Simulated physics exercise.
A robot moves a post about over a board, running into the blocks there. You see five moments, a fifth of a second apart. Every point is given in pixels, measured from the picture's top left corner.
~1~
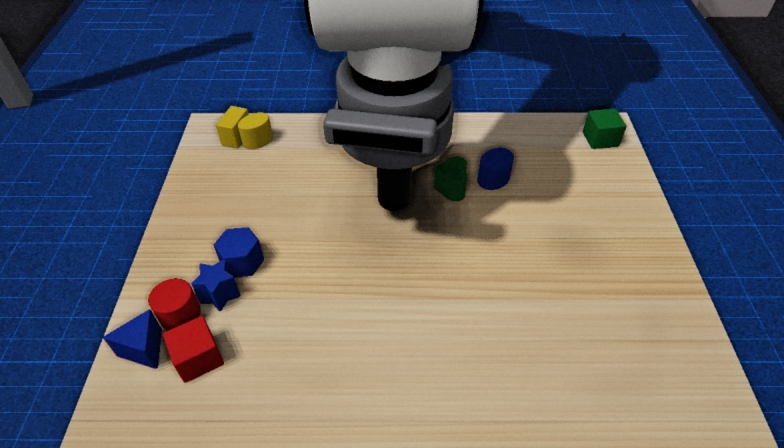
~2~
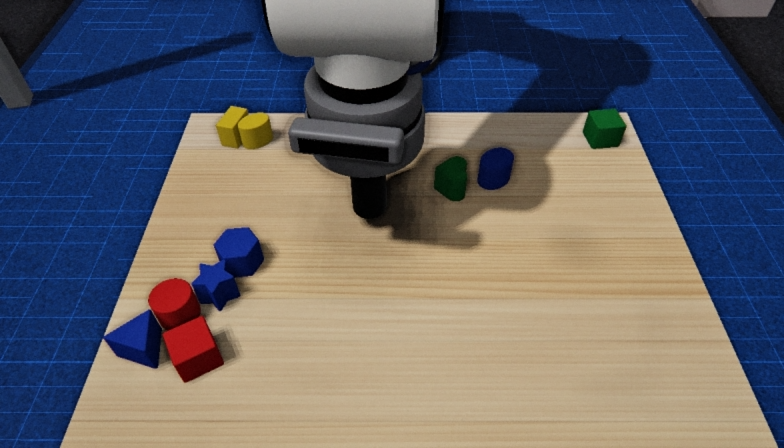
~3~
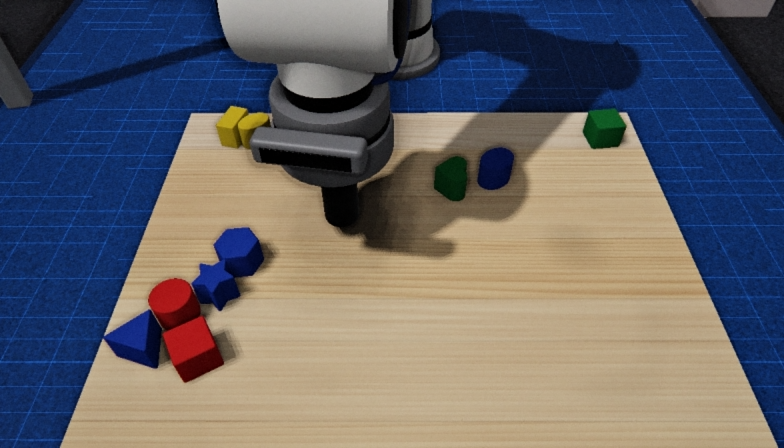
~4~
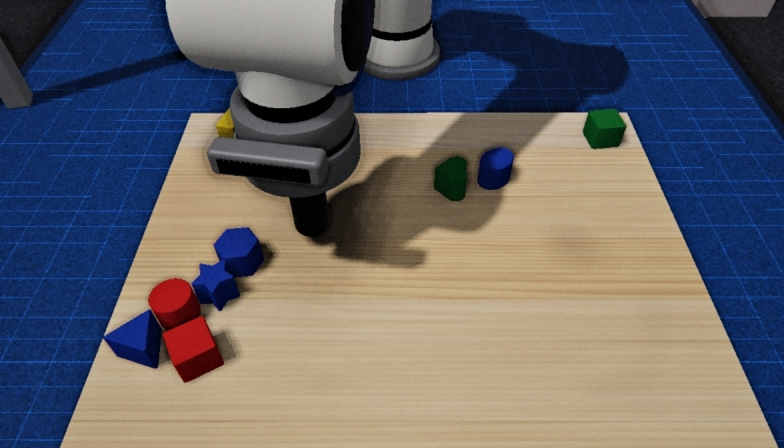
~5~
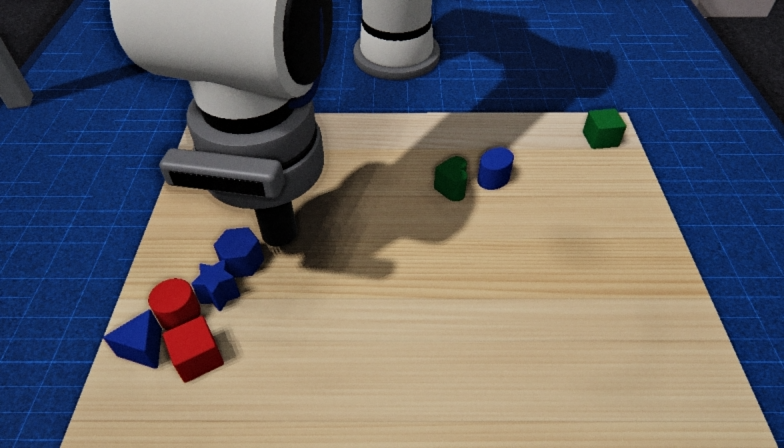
A robot arm with a dark post sweeps left and slightly toward the viewer across a wooden board, nearing a cluster of blue and red blocks, while the yellow, green, blue and red blocks all stay still.
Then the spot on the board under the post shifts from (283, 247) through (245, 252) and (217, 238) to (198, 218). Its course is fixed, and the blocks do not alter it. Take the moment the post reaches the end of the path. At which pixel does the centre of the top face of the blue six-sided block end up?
Top centre: (190, 250).
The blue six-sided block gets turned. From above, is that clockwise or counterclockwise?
The blue six-sided block rotates counterclockwise.
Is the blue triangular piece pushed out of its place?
That would be a no.
One third of the way, post at (240, 240); blue six-sided block at (201, 249).
Two thirds of the way, post at (213, 225); blue six-sided block at (190, 250), turned 25° anticlockwise.
At the end, post at (193, 206); blue triangular piece not moved; blue star-shaped block not moved; blue six-sided block at (190, 250), turned 25° anticlockwise.
